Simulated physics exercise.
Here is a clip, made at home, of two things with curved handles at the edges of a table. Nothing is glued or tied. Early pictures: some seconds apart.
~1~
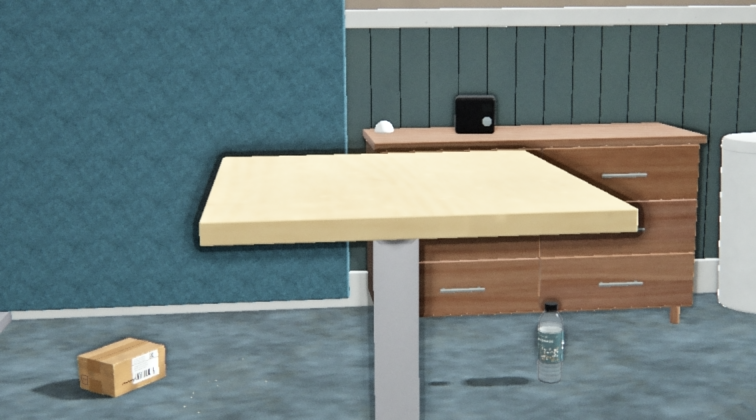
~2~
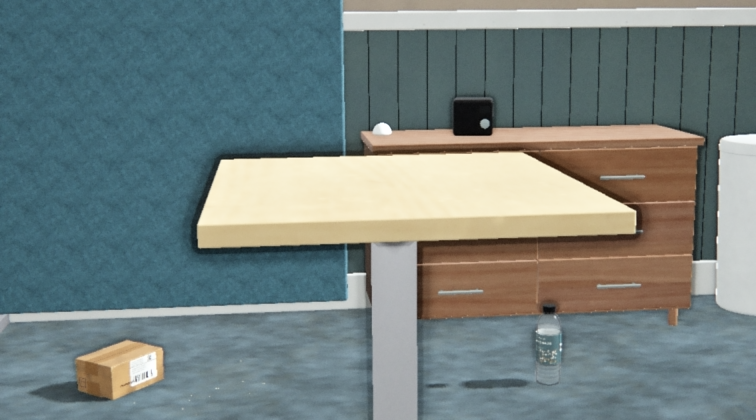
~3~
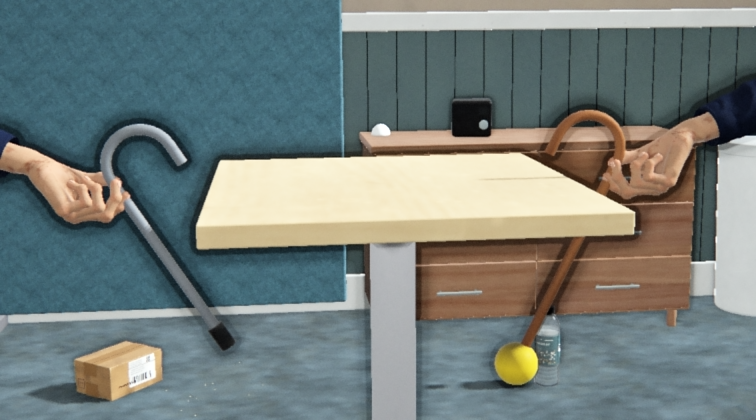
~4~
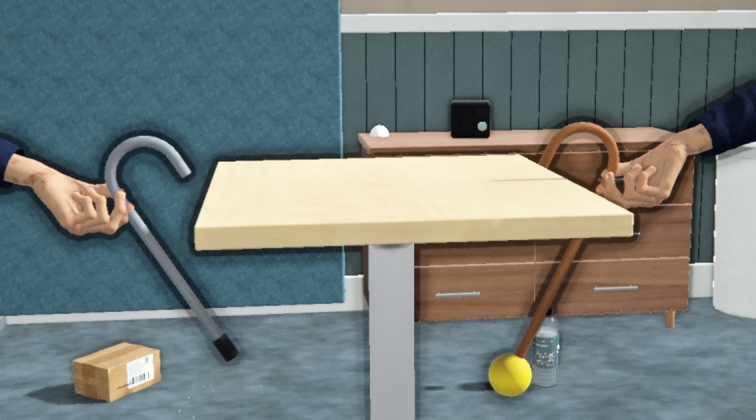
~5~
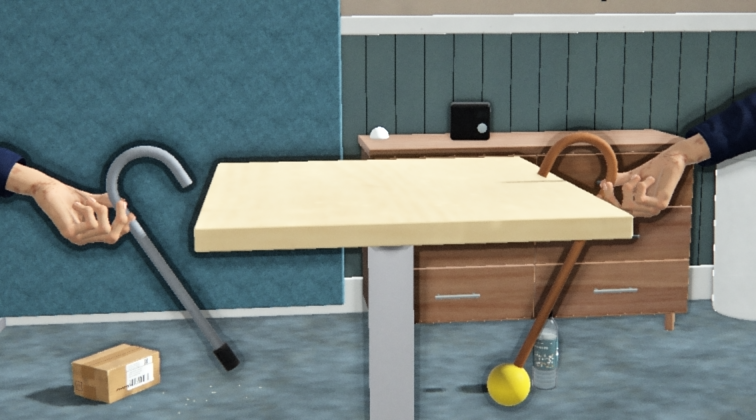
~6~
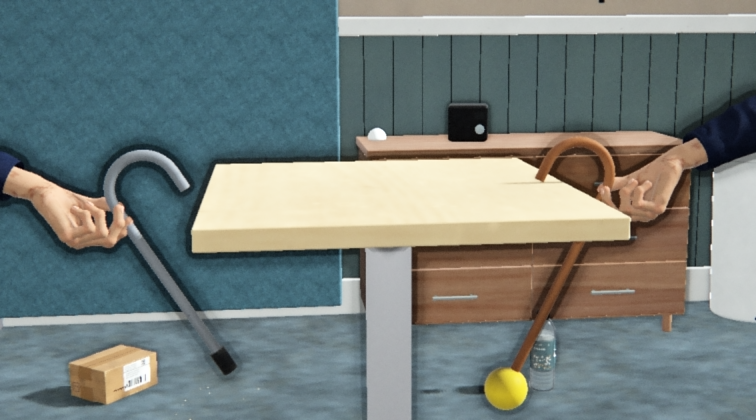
At the start, a pale table stands alone in front of a dresser, with a box and bottle on the floor. Two hands then appear, holding a grey cane at the left edge and a brown, yellow-ended object with a curved handle at the right, and both objects lower slightly.
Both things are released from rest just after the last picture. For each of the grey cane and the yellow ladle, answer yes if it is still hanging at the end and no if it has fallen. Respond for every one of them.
Grey cane: No; yellow ladle: Yes.
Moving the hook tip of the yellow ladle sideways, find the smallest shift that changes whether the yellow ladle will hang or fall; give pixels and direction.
Looks like close to 24 pixels, moving right.
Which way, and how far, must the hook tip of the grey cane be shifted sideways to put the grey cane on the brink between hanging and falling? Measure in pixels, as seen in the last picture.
Rightward, 20 pixels.
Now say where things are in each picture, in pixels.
The first frame shows table (395, 189).
The second frame shows table (393, 191).
The third frame shows still on the way; grey cane (188, 232); table (392, 192).
The fourth frame shows still on the way; yellow ladle (541, 258); table (391, 193).
The fifth frame shows still on the way; grey cane (193, 253); table (390, 195).
The sixth frame shows in place, still held; grey cane (190, 257); yellow ladle (537, 272); table (388, 196).
Then, 0.26 s after the last picture, grey cane falling near (196, 406); yellow ladle at rest near (538, 273).
Then, 0.42 s after the last picture, grey cane falling; yellow ladle at rest near (540, 273).
At rest, the grey cane drops past the edge; the yellow ladle remains in place, near (538, 273).
